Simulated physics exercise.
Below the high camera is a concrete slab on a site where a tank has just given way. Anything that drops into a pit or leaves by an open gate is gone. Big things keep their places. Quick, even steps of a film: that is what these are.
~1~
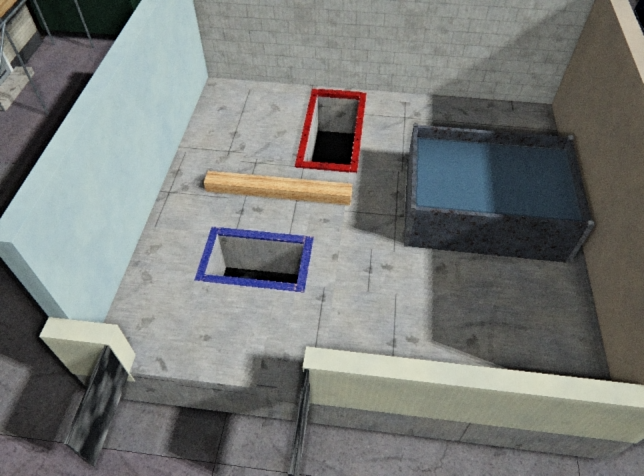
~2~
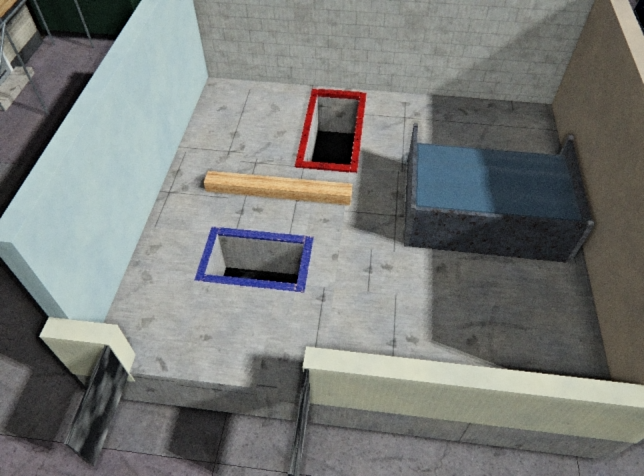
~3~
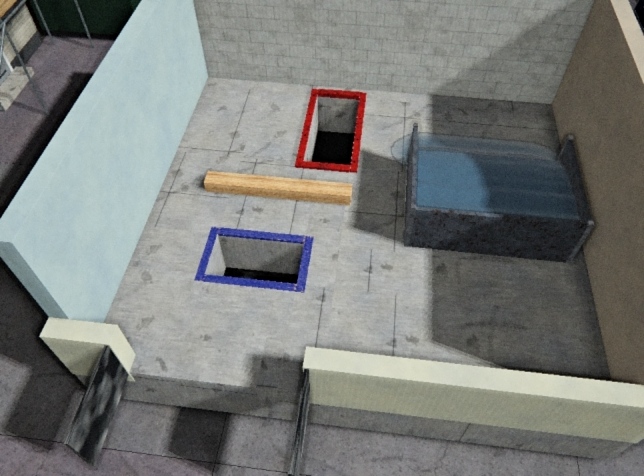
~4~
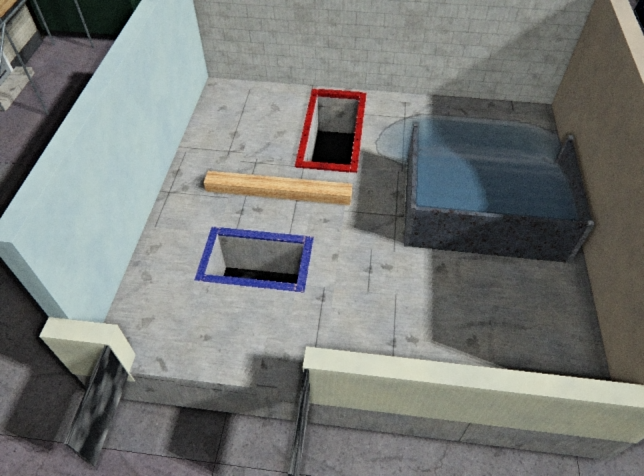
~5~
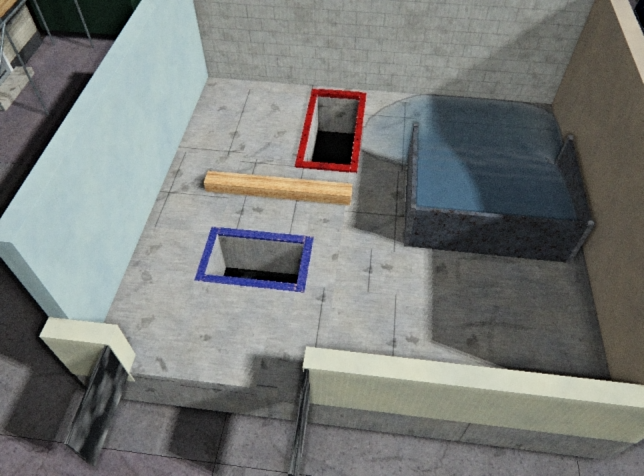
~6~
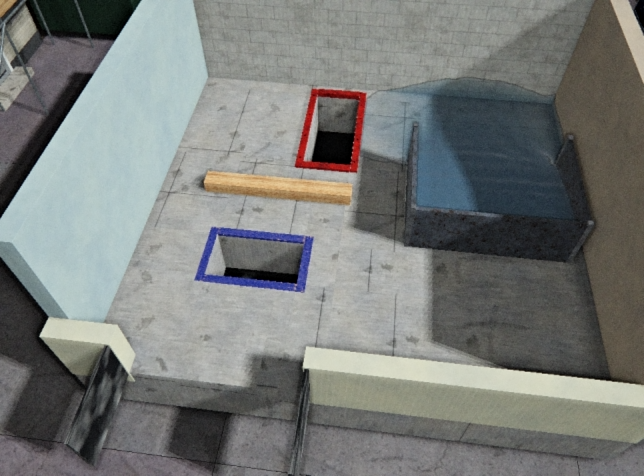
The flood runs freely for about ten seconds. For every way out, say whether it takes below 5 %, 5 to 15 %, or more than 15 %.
In order: Gate: The bottom band, blue pit: The bottom band, red pit: The top band.
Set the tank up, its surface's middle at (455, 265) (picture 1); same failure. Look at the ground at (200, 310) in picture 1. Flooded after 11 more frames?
Looking at that spot, it would be left untouched.
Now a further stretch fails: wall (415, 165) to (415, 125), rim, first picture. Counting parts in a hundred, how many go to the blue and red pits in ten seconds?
Blue about 8 %, red about 40 %.
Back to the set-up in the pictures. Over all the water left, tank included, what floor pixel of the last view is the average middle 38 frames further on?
I'd mark it close to (433, 177).
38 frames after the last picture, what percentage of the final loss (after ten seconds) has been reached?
Roughly 80 percent of it.
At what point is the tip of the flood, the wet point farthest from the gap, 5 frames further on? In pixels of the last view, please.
The front tops out at about (295, 88).
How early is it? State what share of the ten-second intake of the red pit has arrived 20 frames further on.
About 55 per cent.
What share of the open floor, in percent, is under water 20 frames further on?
I'd say 40 per cent.
A moment on, water covers 20 % of the floor; the gate 0 %, the blue pit 0 %, the red pit 1 %.
Next, water covers 25 % of the floor; the gate 0 %, the blue pit 0 %, the red pit 6 %.
Then, water covers 40 % of the floor; the gate 0 %, the blue pit 0 %, the red pit 19 %.
Later, water covers 65 % of the floor; the gate 0 %, the blue pit 0 %, the red pit 29 %.
In the end, water covers 85 % of the floor; the gate 1 %, the blue pit 1 %, the red pit 35 %.
